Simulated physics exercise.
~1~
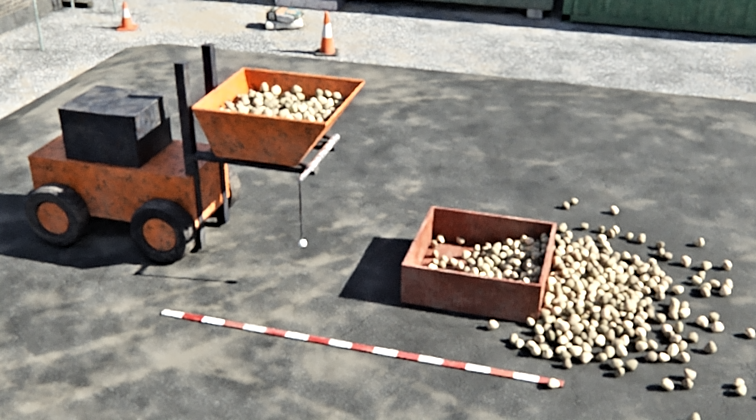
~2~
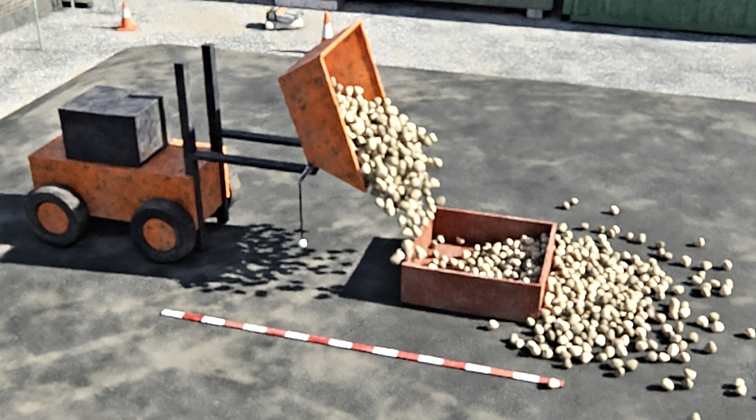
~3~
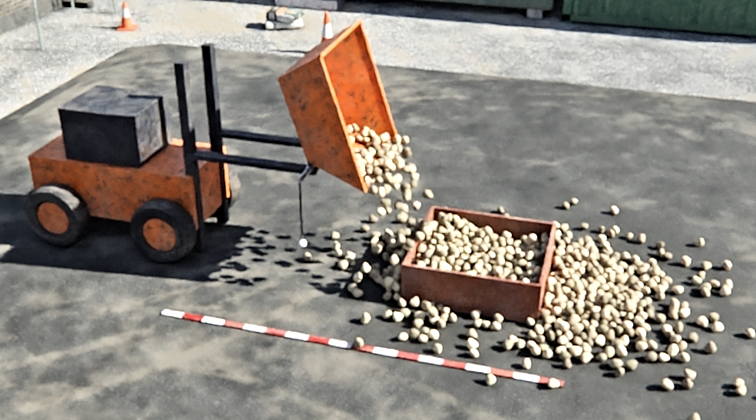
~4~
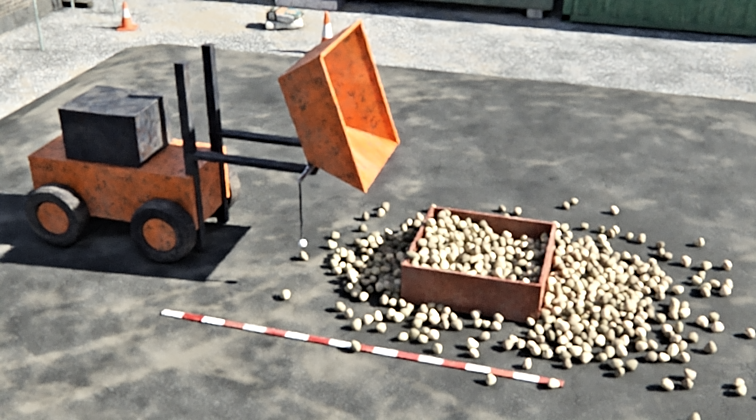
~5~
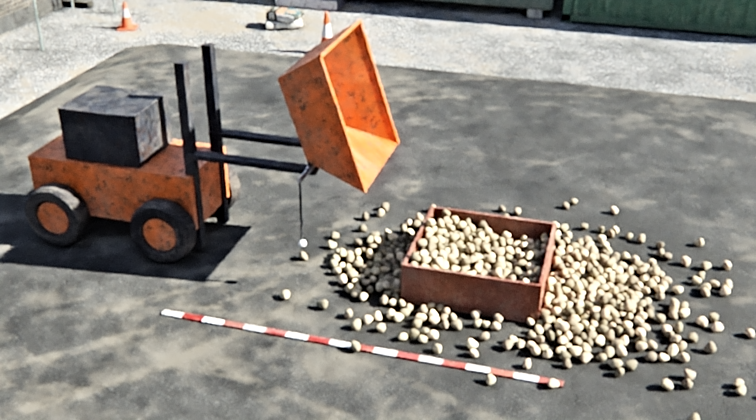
An orange forklift tipped its raised skip steeply to the right, pouring rounded pale stones toward a reddish bin beside an earlier spill. The bin ended up heaped full, with more stones scattered around it and the emptied skip still tilted.
